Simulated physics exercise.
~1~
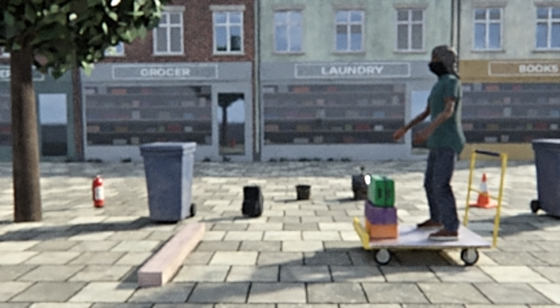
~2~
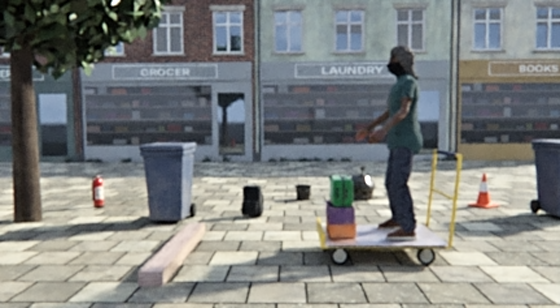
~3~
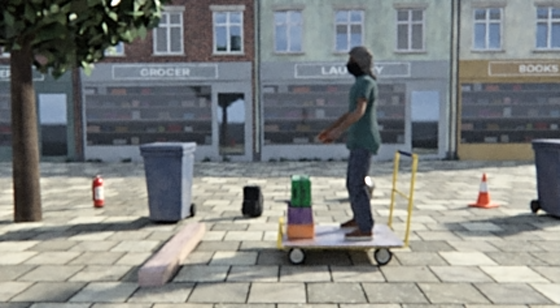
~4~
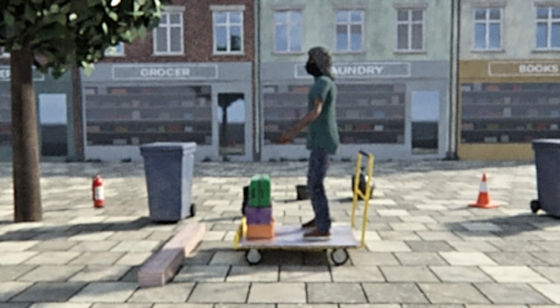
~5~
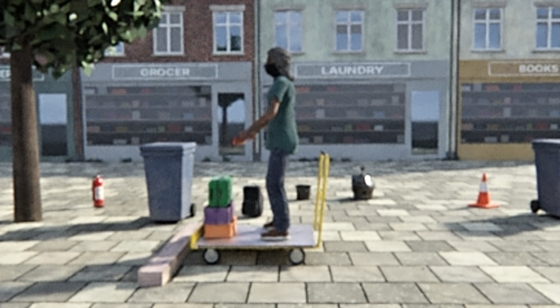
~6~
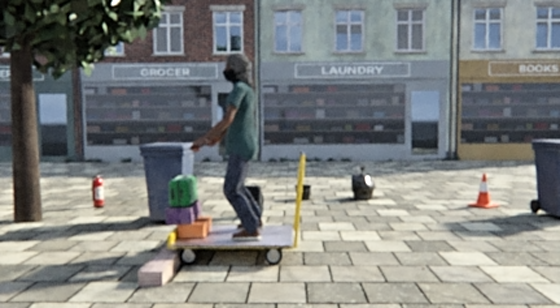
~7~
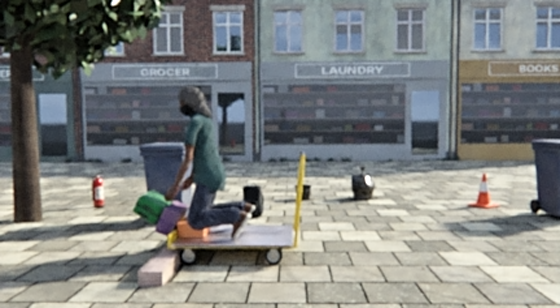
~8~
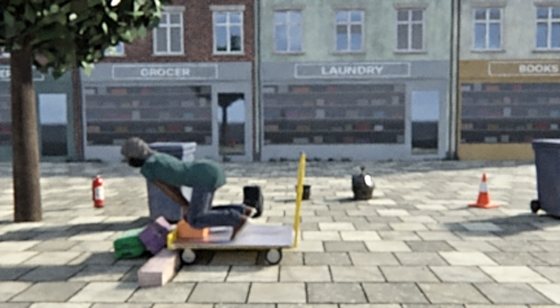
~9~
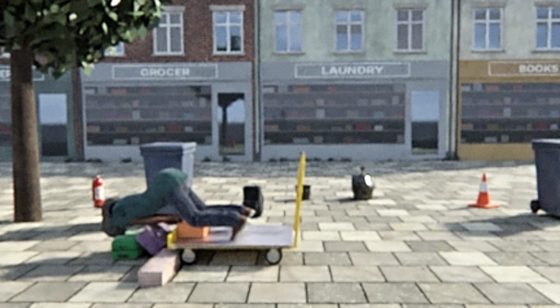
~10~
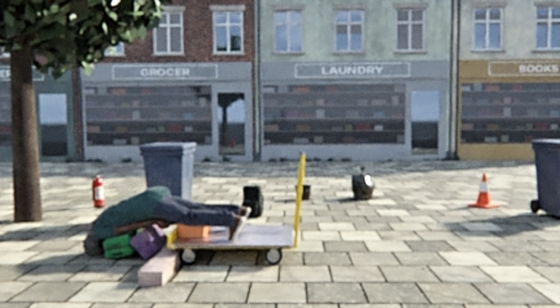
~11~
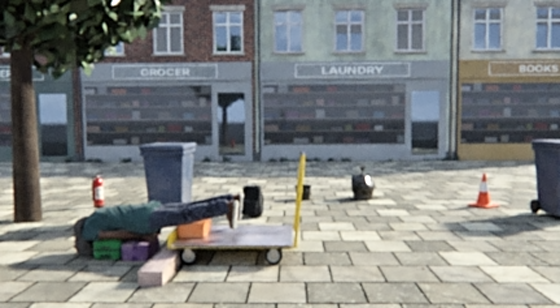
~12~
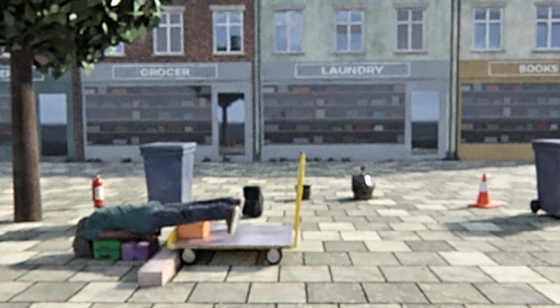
A person in a teal shirt and jeans stands on a flat trolley with a yellow handle, behind a stack of green, purple and orange luggage, on a paved street seen side-on before a grocer and a laundry. The trolley rolls steadily left towards a low pinkish beam and stops against it. The green and purple pieces topple over the front, while the orange one stays on the deck. The person drops to the knees, pitches forward over the beam and ends face down across the fallen pieces, legs stretched back above the deck.
